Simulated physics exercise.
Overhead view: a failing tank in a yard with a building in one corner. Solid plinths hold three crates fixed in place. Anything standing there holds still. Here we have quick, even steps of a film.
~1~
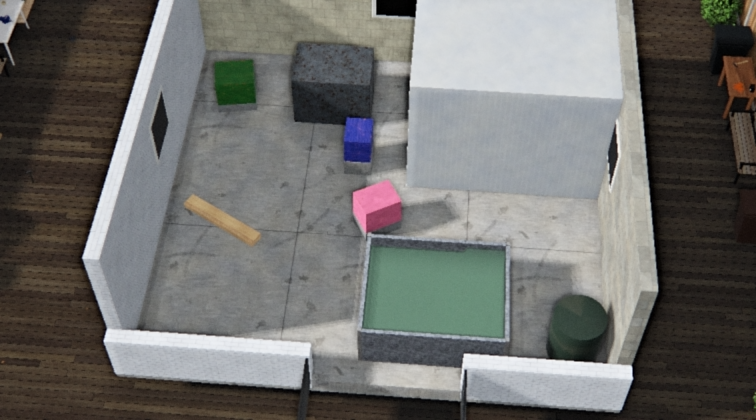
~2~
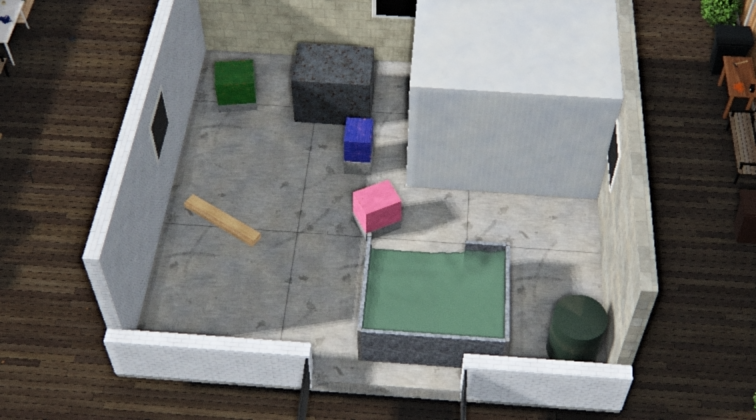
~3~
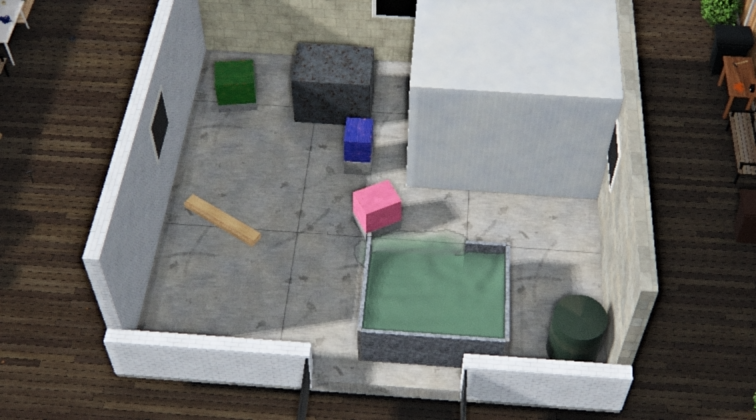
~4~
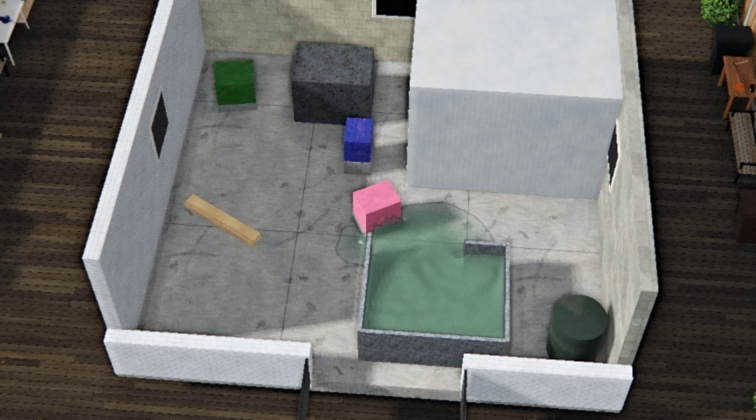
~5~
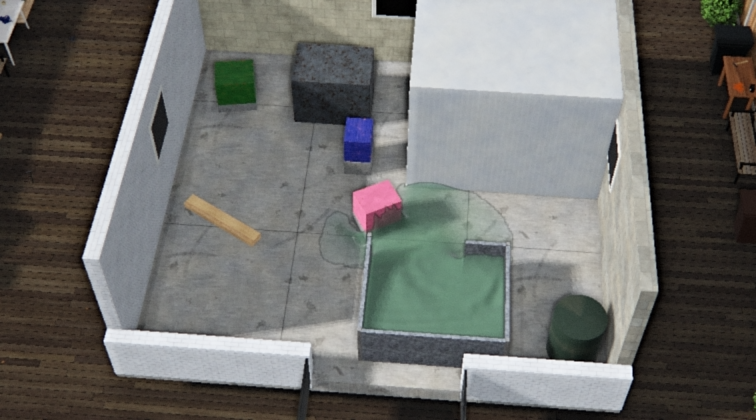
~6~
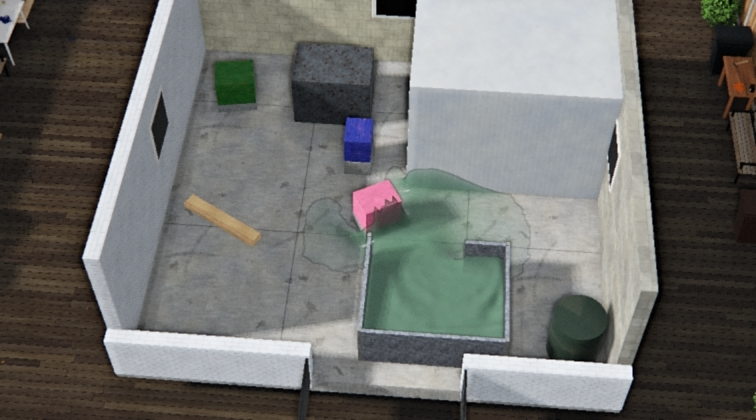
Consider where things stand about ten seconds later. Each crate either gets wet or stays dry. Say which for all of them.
In the end the green crate is spared, the blue crate is spared, the pink crate is hit.
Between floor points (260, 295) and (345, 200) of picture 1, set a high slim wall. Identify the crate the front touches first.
The pink one.
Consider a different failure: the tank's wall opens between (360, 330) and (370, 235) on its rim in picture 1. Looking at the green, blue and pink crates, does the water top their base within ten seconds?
My reading: Green gets wet, blue is safe, pink keeps dry.
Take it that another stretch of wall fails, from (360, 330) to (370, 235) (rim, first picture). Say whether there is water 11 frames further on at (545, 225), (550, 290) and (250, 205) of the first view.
Taking the points one after the other, they come out not soaked, not soaked and inundated.
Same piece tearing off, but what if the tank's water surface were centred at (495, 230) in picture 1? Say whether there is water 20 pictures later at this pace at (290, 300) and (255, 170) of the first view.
The first spot is not reached, while the second is wetted.
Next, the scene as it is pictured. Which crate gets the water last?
Crate: The green-painted one.
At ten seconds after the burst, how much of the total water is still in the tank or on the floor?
About 94 per cent.
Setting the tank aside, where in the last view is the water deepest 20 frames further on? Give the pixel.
Around (583, 329).
A moment on, water covers 25 % of the floor; the green crate not reached, the blue crate water round its plinth, the pink crate water round its plinth.
Next, water covers 55 % of the floor; the green crate not reached, the blue crate water round its plinth, the pink crate water round its plinth.
Then, water covers 70 % of the floor; the green crate water round its plinth, the blue crate water round its plinth, the pink crate water round its plinth.
Later, water covers 90 % of the floor; the green crate water round its plinth, the blue crate water round its plinth, the pink crate water round its plinth.
In the end, water covers 100 % of the floor; the green crate stayed above the water, the blue crate stayed above the water, the pink crate was topped.
